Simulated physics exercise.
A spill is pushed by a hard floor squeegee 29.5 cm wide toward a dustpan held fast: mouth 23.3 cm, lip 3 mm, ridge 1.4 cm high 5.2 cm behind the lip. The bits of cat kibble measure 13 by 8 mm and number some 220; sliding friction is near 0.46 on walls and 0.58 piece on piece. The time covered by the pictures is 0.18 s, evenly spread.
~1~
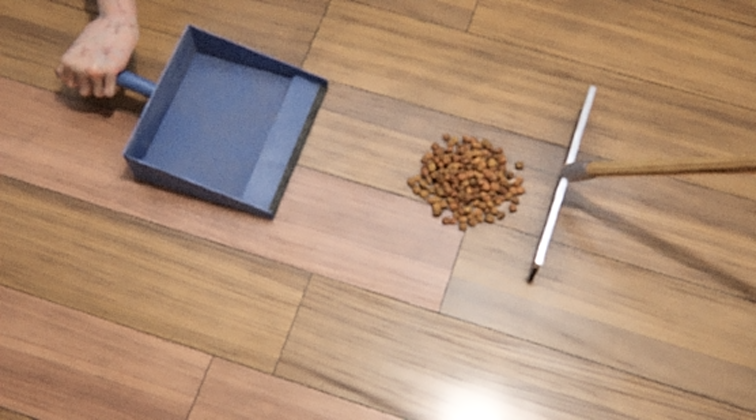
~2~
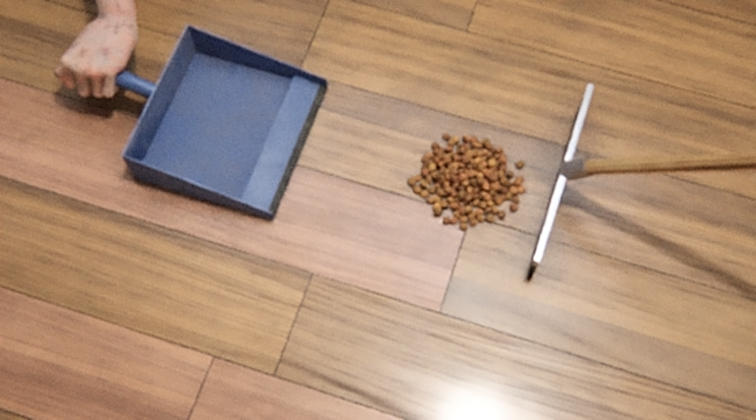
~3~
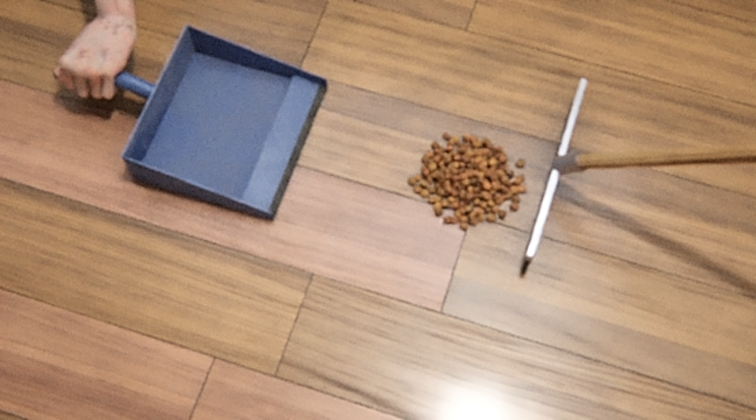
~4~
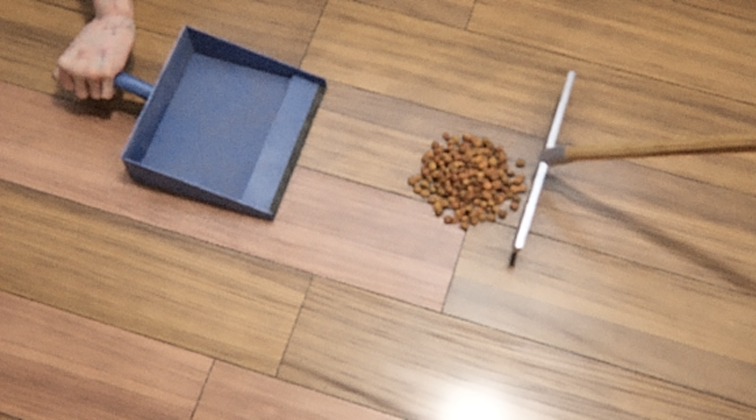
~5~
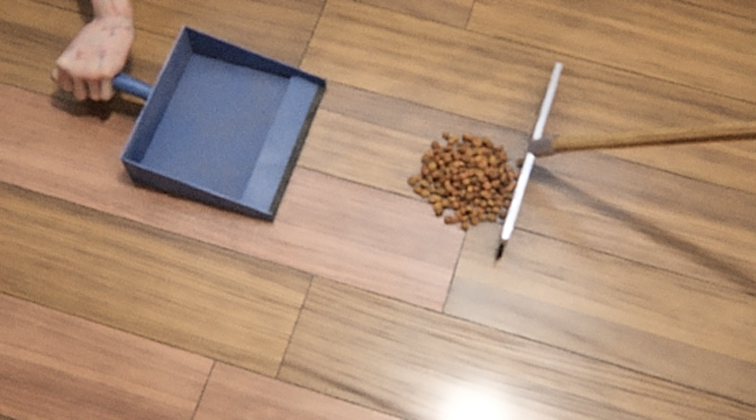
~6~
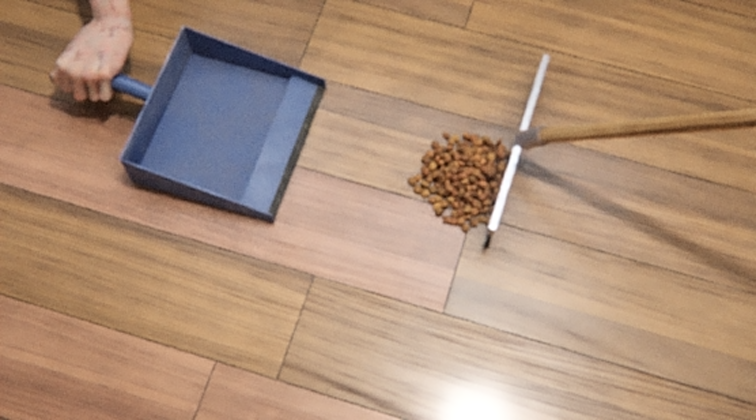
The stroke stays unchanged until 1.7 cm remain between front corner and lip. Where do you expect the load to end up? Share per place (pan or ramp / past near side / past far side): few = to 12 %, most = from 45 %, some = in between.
Shares - in the pan or on its ramp: Some, past the pan's near side: Few, past the pan's far side: Some.
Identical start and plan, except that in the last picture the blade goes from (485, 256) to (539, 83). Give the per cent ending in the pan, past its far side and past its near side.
Pan 60; far 5; near 5.
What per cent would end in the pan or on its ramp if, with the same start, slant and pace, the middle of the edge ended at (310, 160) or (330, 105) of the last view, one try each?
Close to 55 and 55 in a hundred, in that order.
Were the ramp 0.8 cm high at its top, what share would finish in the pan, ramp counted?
I'd put it near 30 per cent, ramp counted.
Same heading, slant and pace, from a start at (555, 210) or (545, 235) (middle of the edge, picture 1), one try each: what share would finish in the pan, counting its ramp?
Estimates: 35 percent and 40 percent.
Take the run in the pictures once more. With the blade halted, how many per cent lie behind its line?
I'd put it near 20 in a hundred.
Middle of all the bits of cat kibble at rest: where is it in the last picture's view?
My guess is close to (315, 101).
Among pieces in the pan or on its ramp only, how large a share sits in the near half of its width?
Roughly 10 per cent.
Then, 0.24 s after the last picture, middle of the blade 16 cm from the lip; 0 % over the lip, far side 10 %, near side 0 %.
Then, 0.40 s after the last picture, middle of the blade 7 cm from the lip; 0 % over the lip, far side 30 %, near side 0 %.
Then, 0.69 s after the last picture, middle of the blade 2 cm from the lip; 25 % over the lip, far side 35 %, near side 0 %.
In the end, pan 25 %, near side 0 %, far side 35 %, in front of the lip or behind the blade 35 %.
